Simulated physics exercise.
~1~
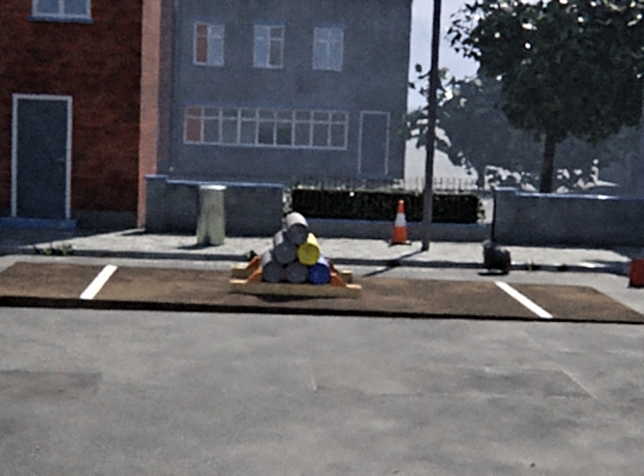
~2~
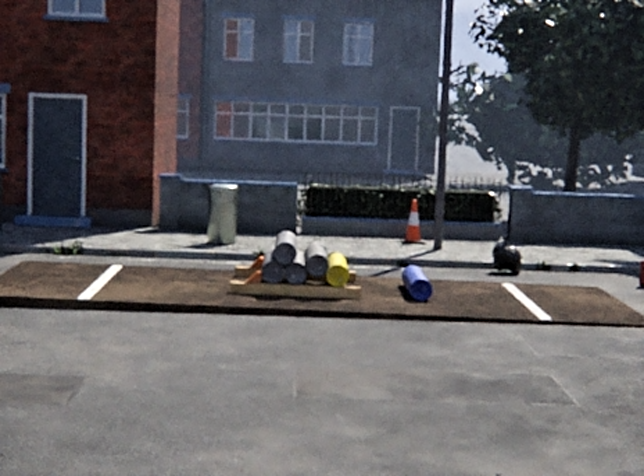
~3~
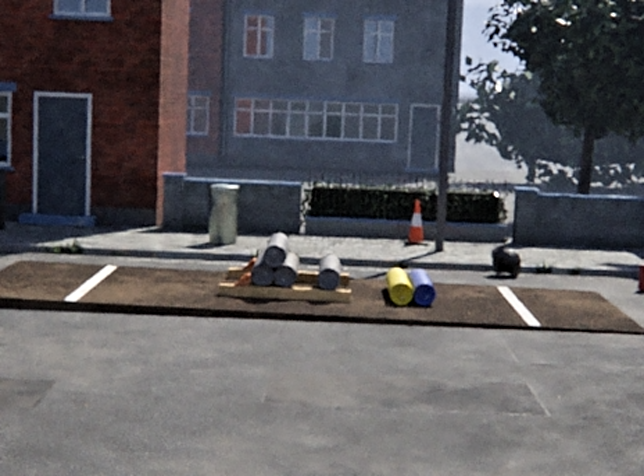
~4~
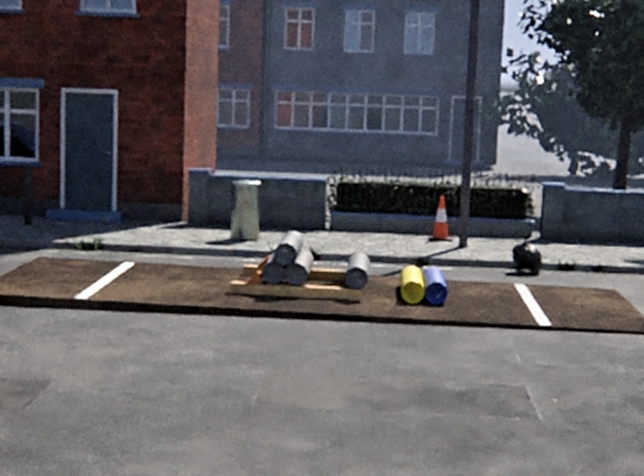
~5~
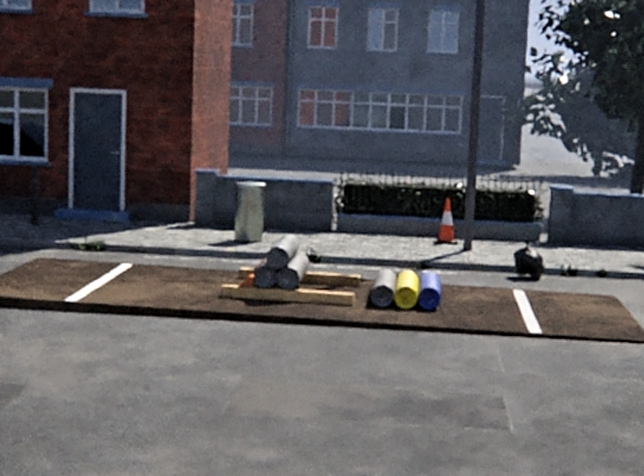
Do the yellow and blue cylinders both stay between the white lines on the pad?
Yes, both roll off the bearers to the right and finish side by side on the soil, short of the right white line.
